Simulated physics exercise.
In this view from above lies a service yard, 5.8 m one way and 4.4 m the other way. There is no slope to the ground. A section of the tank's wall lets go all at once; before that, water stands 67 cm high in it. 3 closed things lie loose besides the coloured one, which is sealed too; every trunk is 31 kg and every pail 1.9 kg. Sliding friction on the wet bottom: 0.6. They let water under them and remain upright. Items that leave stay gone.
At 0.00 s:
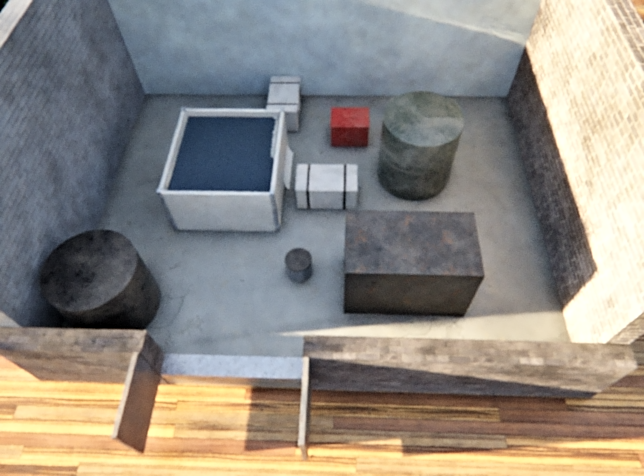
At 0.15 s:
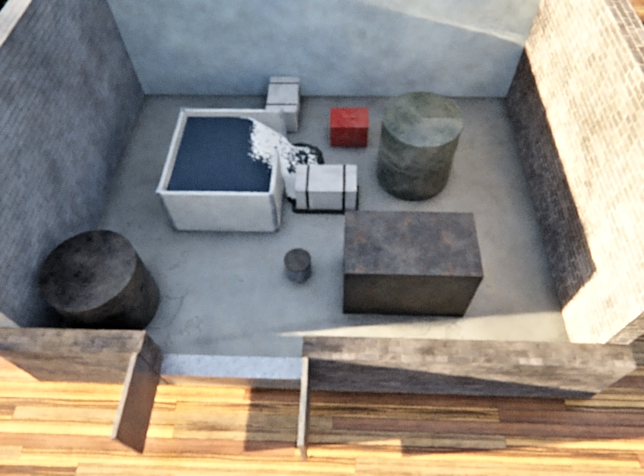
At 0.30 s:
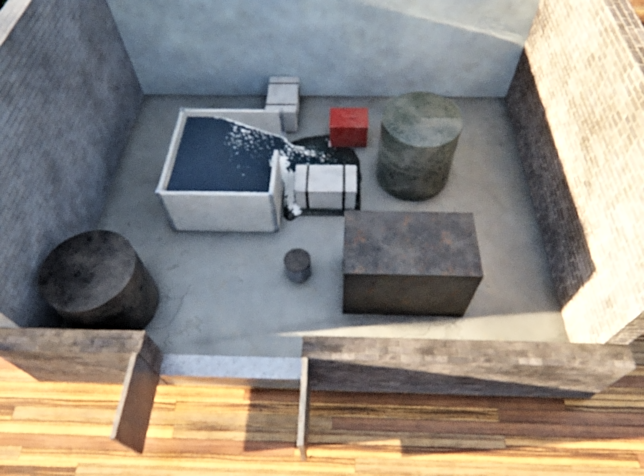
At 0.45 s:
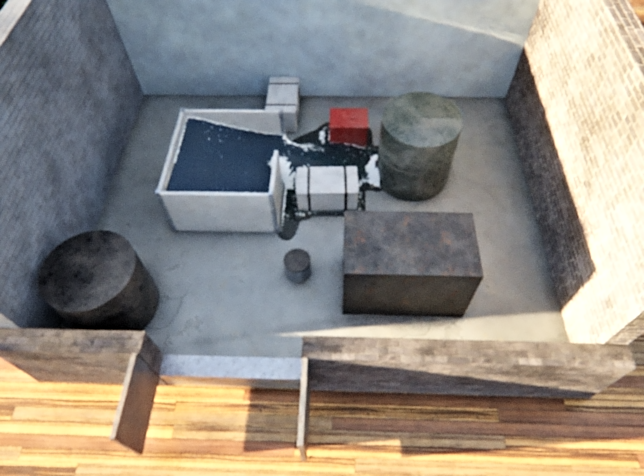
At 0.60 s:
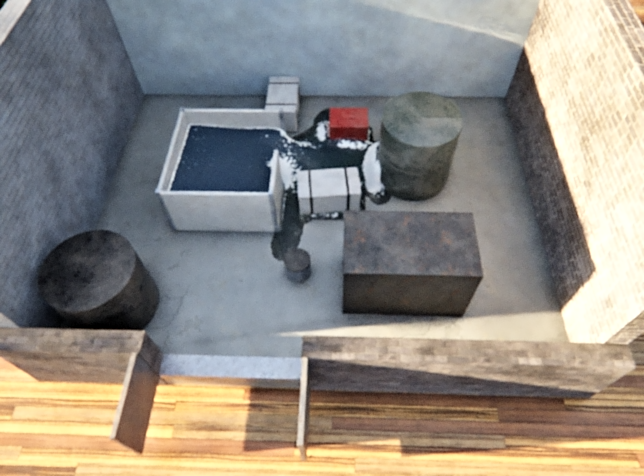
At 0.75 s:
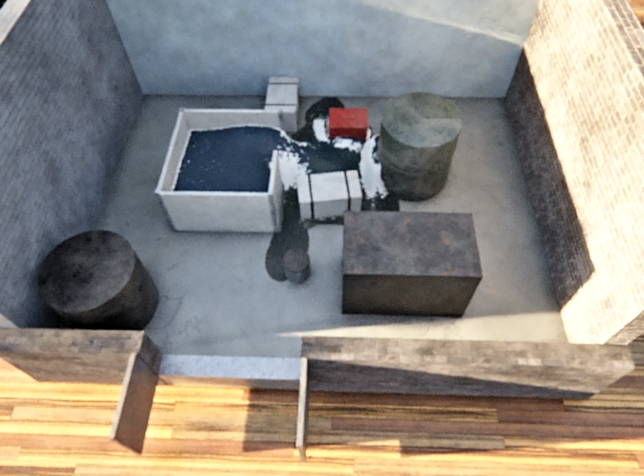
The clip opens on a walled yard where a pale tank of dark water stands full beside boxes and drums. Water bursts from the tank's right side, foaming around a strapped white trunk and reaching the red chest and greenish drum, then spreads forward around a small pail as the trunk shifts slightly.
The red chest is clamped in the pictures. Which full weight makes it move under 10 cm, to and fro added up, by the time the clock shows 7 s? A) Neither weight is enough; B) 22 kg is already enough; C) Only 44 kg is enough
The answer is A.
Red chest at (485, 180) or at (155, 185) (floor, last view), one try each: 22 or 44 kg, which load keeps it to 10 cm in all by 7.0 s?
First spot: Needs the heavier mass; second spot: Light mass works.
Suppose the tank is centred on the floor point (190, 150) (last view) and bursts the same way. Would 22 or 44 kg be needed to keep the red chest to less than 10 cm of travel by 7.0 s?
Then it turns out both choices fall short.
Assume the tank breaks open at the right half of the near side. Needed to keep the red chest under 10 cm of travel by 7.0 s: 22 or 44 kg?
In that case, even the light one works.
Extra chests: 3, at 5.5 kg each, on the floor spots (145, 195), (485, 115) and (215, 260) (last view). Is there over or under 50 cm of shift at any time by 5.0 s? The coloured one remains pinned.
Order as listed: Inside the limit, outside the limit, inside the limit.
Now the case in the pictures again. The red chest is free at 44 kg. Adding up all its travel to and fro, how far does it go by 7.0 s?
Roughly 100 centimetres altogether.
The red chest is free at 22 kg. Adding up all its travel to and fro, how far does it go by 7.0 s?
Around 550 centimetres in total.
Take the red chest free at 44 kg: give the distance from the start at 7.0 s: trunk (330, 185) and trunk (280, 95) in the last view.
Net shift, one by one: 40 cm / 20 cm.
After 1.4 s the red chest would be 102 cm from its start with 22 kg and 51 cm from its start with 44 kg; 11 cm of water round it then.
After 3.1 s the red chest would be 216 cm from its start with 22 kg and 94 cm from its start with 44 kg; 10 cm of water round it then.
After 4.9 s the red chest would be 262 cm from its start with 22 kg and 94 cm from its start with 44 kg; 9 cm of water round it then.
After 7.0 s the red chest would be 326 cm from its start with 22 kg and 94 cm from its start with 44 kg; 8 cm of water round it then.
